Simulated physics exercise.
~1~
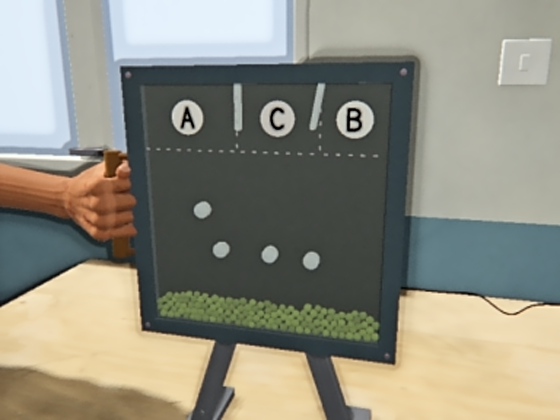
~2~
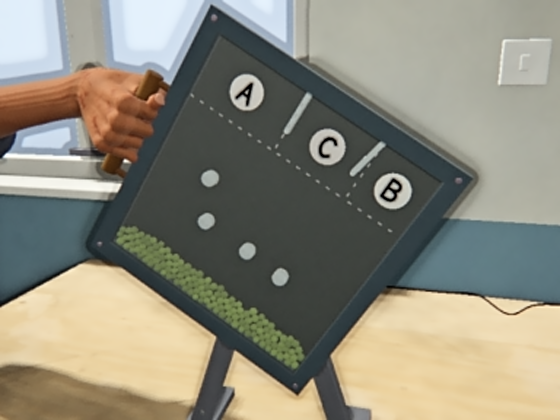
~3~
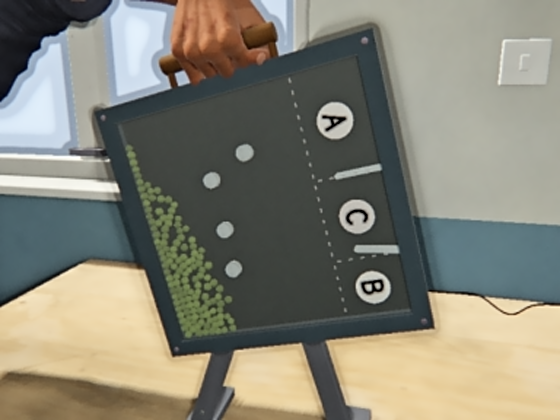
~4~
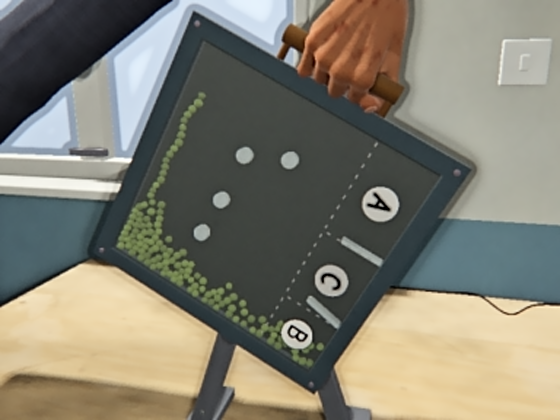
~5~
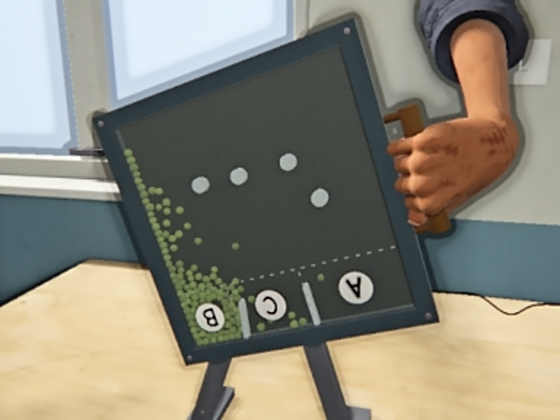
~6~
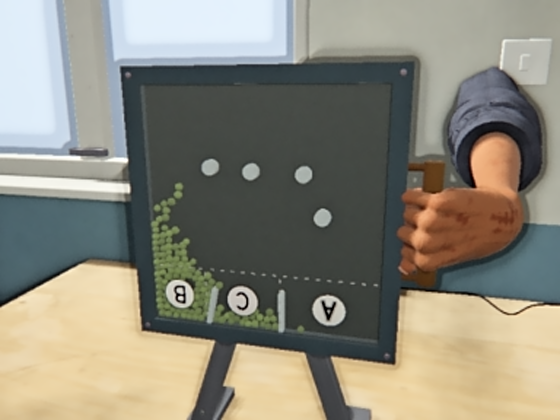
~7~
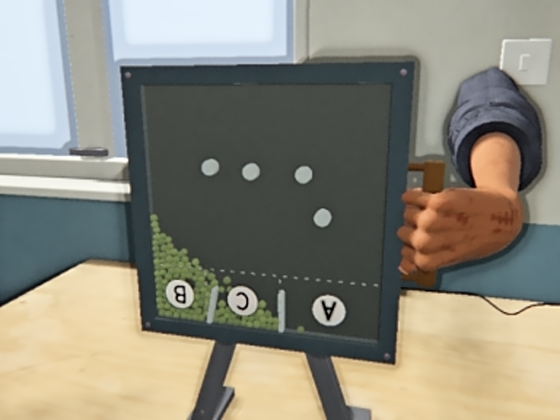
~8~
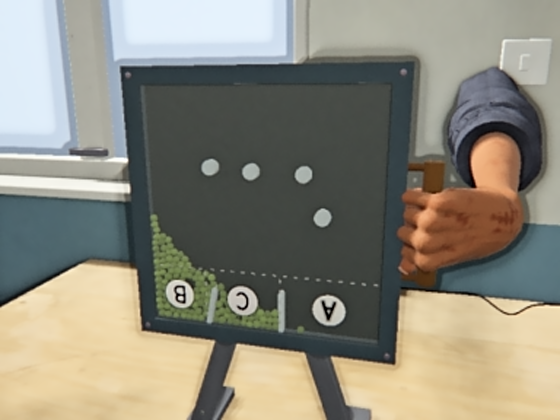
A hand turning a framed dark panel clockwise until upside down, green peas sliding down and settling mostly in pockets B and C.
